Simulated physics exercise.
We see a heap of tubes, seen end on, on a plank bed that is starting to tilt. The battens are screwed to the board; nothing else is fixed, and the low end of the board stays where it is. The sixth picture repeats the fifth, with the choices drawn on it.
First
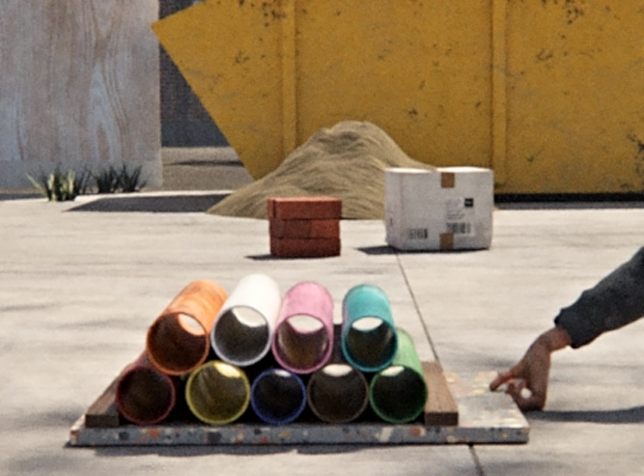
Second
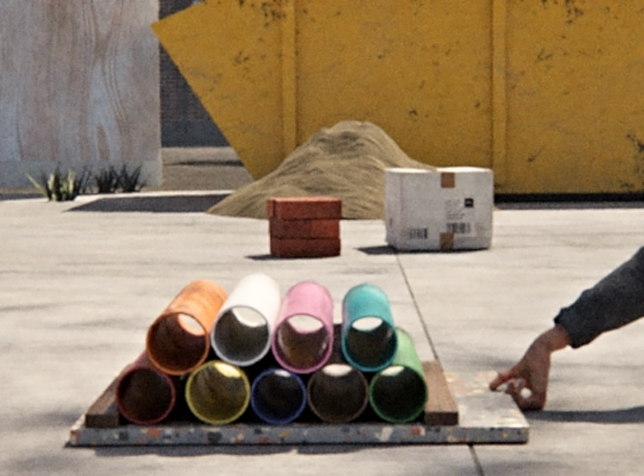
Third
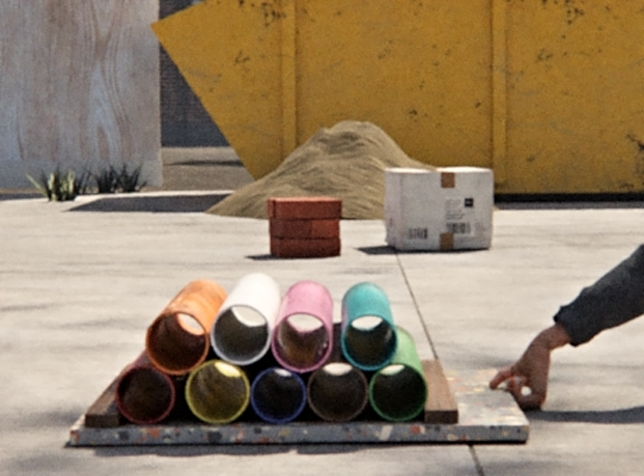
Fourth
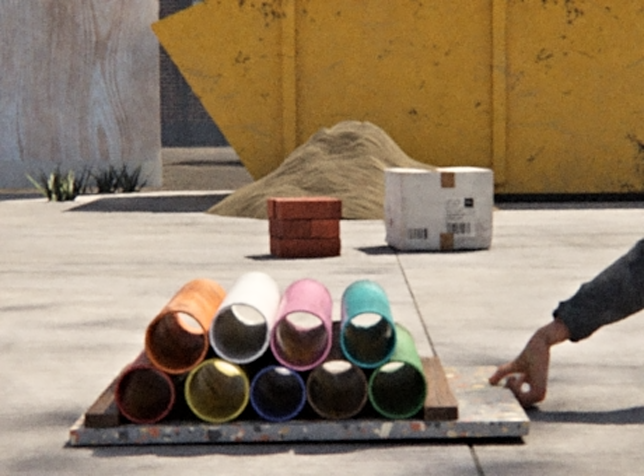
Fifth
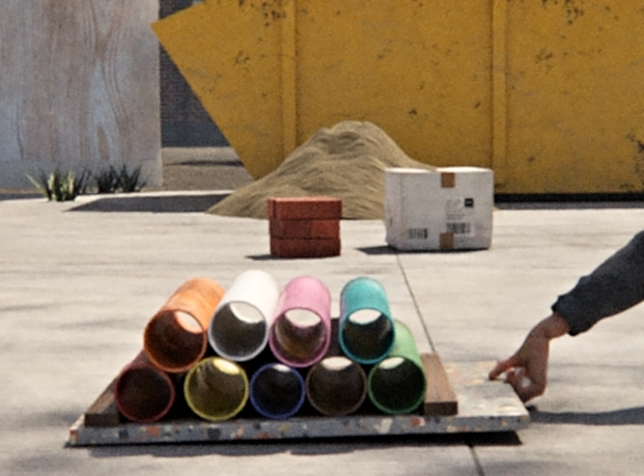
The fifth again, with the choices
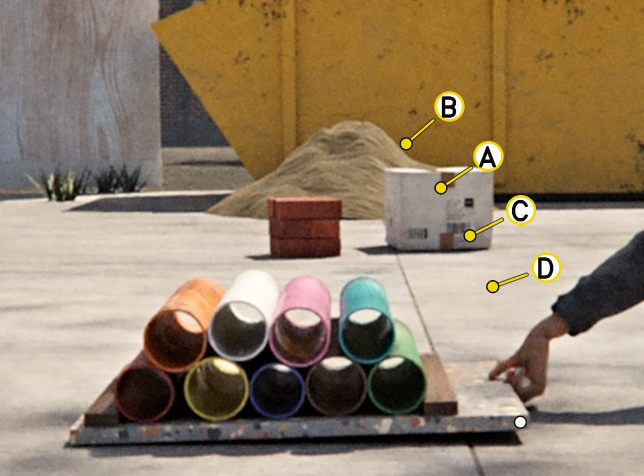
A hand at the right edge slightly raises a board holding a stack of colored tubes.
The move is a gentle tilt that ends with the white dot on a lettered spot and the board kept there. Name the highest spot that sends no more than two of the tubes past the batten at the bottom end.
The highest mark that will do is D.
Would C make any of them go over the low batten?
Yes, at C.
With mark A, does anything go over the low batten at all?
At A: Yes.
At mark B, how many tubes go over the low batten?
The count is nine.
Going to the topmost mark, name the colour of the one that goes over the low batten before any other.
It is the orange one.
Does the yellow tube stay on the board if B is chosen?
No, with B.
On the marked copy, A at (441, 188); B at (406, 144); C at (470, 236); D at (493, 287); the white dot at (520, 422).
Taking D. A third of the way, board at 15°.
Two thirds of the way, board at 19°.
When it is over, board at 19°, two over the low batten (orange, white).
As for the rest, A nine over the low batten; B nine over the low batten; C three over the low batten (pink, orange, white).
